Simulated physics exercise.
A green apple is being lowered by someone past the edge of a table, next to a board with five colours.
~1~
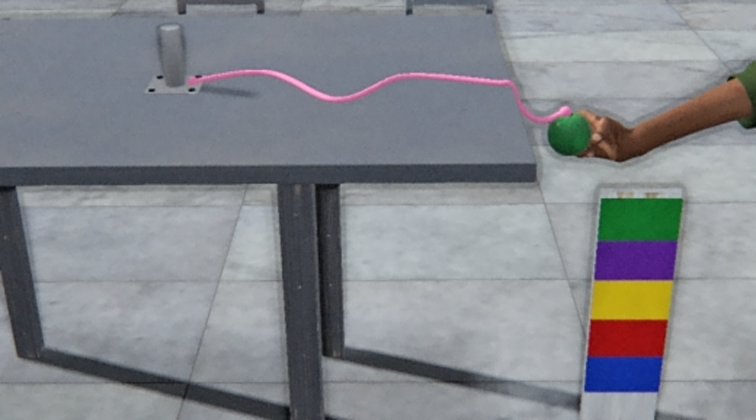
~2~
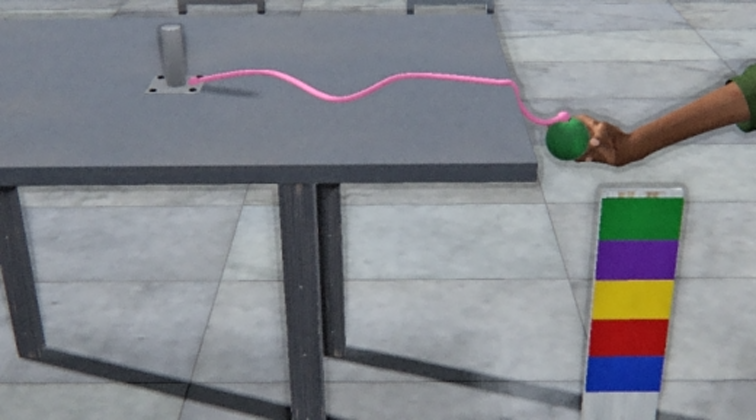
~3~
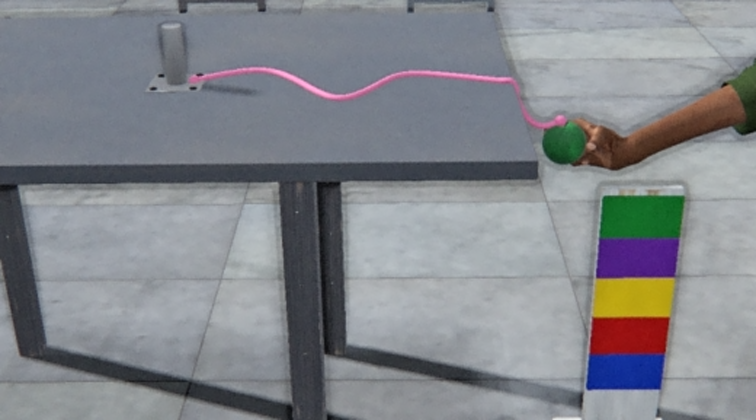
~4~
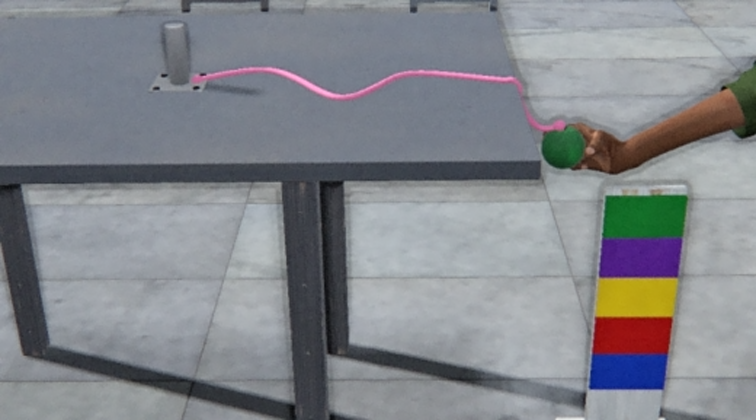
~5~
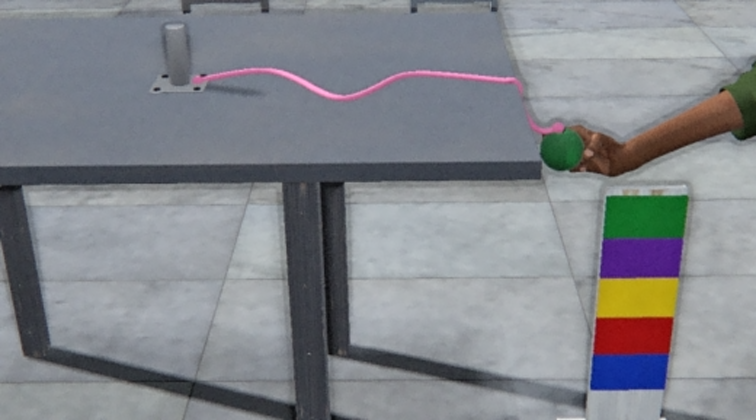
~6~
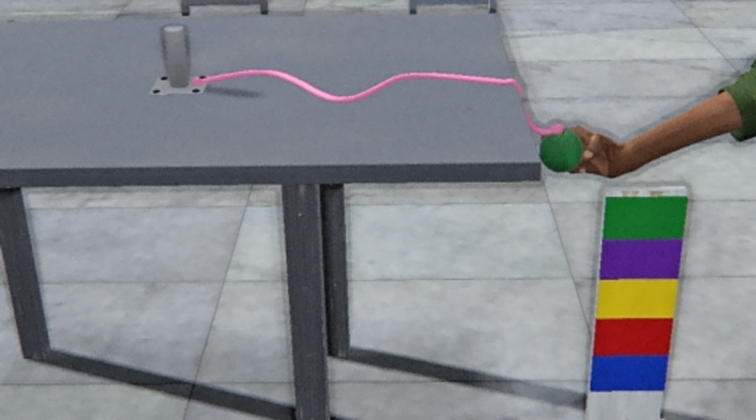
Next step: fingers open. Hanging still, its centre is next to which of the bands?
Its middle rests at the purple band.
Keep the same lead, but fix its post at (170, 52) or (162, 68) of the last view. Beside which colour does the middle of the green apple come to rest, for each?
Result per try, in order: Green / green.
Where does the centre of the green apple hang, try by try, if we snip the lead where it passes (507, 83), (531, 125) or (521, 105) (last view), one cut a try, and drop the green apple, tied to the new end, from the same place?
In that order: (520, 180), (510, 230) and (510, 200).
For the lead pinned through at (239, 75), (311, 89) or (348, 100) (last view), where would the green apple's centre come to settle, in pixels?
Approximately (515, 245), (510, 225) and (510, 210) respectively.
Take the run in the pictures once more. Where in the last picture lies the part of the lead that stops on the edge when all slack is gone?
Pixel (439, 77).
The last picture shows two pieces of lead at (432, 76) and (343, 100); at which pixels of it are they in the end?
First point (514, 88), second point (393, 86).
A little later, apple near (549, 243); level with purple.
Next, apple near (485, 254); level with purple.
Later still, apple near (523, 256); level with purple.
When it is over, apple near (514, 256); level with purple. Its middle rests at the purple band.
